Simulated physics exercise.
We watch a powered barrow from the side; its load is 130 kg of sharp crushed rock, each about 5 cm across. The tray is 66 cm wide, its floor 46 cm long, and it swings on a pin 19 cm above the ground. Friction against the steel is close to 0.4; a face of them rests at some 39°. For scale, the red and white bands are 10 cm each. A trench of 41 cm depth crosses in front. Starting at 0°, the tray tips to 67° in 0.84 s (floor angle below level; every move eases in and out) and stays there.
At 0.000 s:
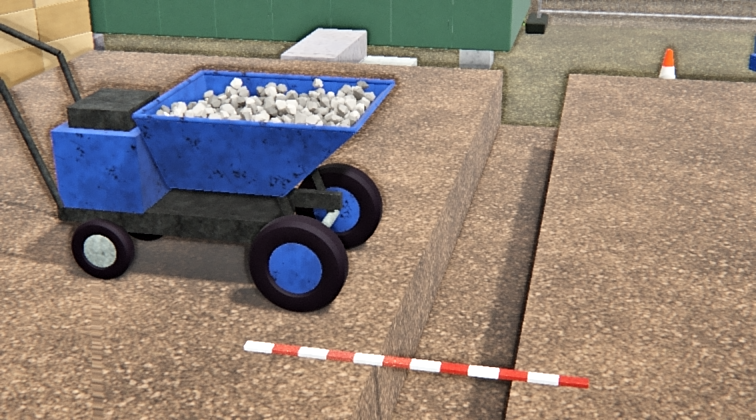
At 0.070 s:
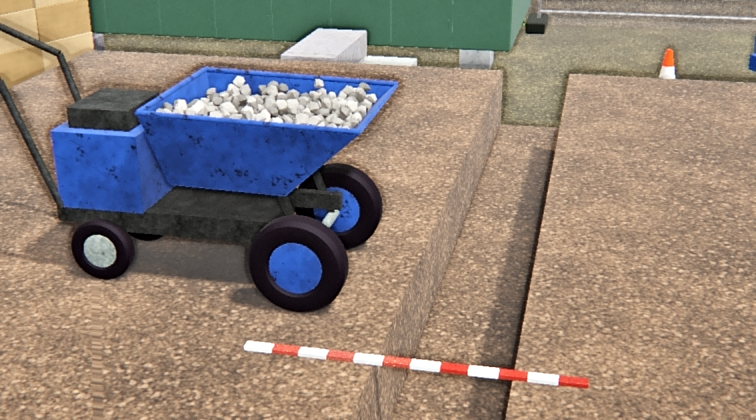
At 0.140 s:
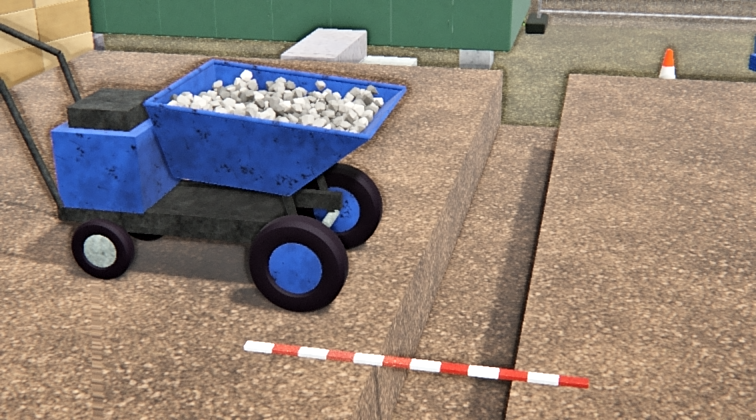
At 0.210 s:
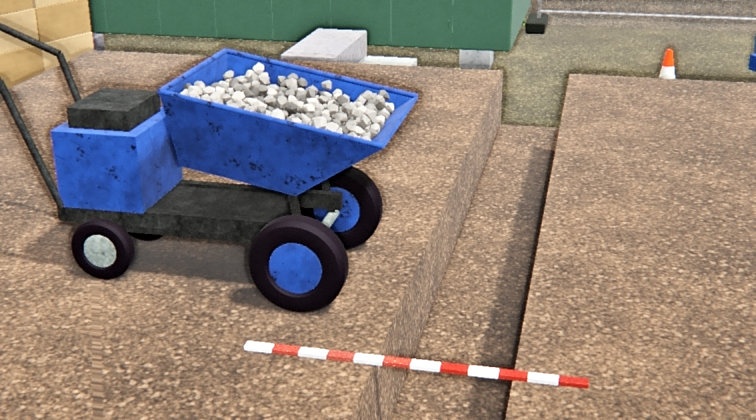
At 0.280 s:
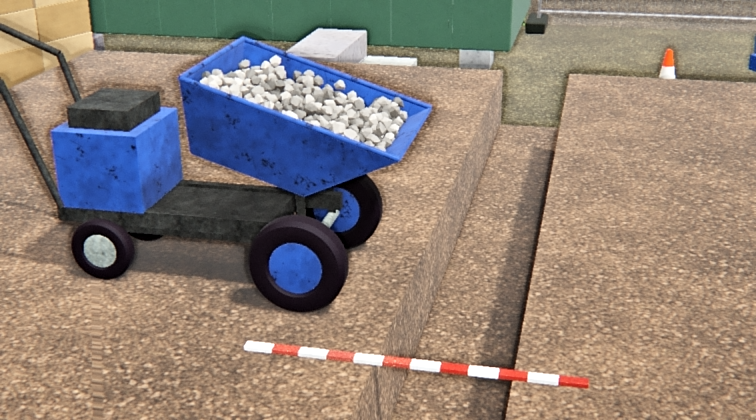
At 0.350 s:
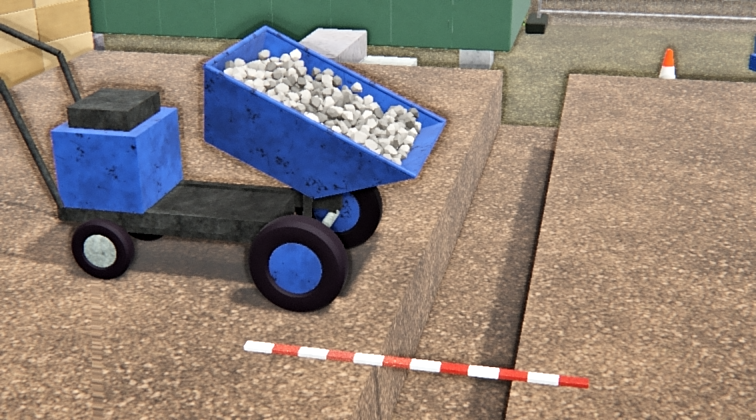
A blue powered barrow with a tray of pale grey crushed rock stands at the left on brown, gritty ground, seen from the side and slightly above by a still camera. A red-and-white banded pole lies in front, a trench runs to its right, and an orange cone and green wall stand behind. The tray's rear rises steadily, tilting its lip down rightward, while the stones shift with it and the wheels stay still.
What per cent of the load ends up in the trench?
Some 78 per cent of it.
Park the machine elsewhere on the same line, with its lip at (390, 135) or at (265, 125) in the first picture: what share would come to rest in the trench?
Near 50 per cent from the first place, 100 from the second.
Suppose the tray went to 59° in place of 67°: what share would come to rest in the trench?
In that case some 50 per cent.
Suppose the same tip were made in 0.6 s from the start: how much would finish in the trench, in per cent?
It would be near 65 per cent.
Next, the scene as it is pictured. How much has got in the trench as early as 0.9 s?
About 25 per cent by then.
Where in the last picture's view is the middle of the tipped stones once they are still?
Around (499, 361).
After 0.6 s the floor is at 57°; 100 % in the tray; the foremost stones are at (461, 217).
After 0.9 s the floor is at 67°; 76 % in the tray, 23 % in the trench, 1 % past the trench; the foremost stones are at (533, 290).
After 1.3 s the floor is at 67°; 30 % in the tray, 48 % in the trench, 22 % past the trench; the foremost stones are at (658, 305).
After 3.2 s the floor is at 67°; 0 % in the tray, 78 % in the trench, 22 % past the trench; the foremost stones are at (698, 300).
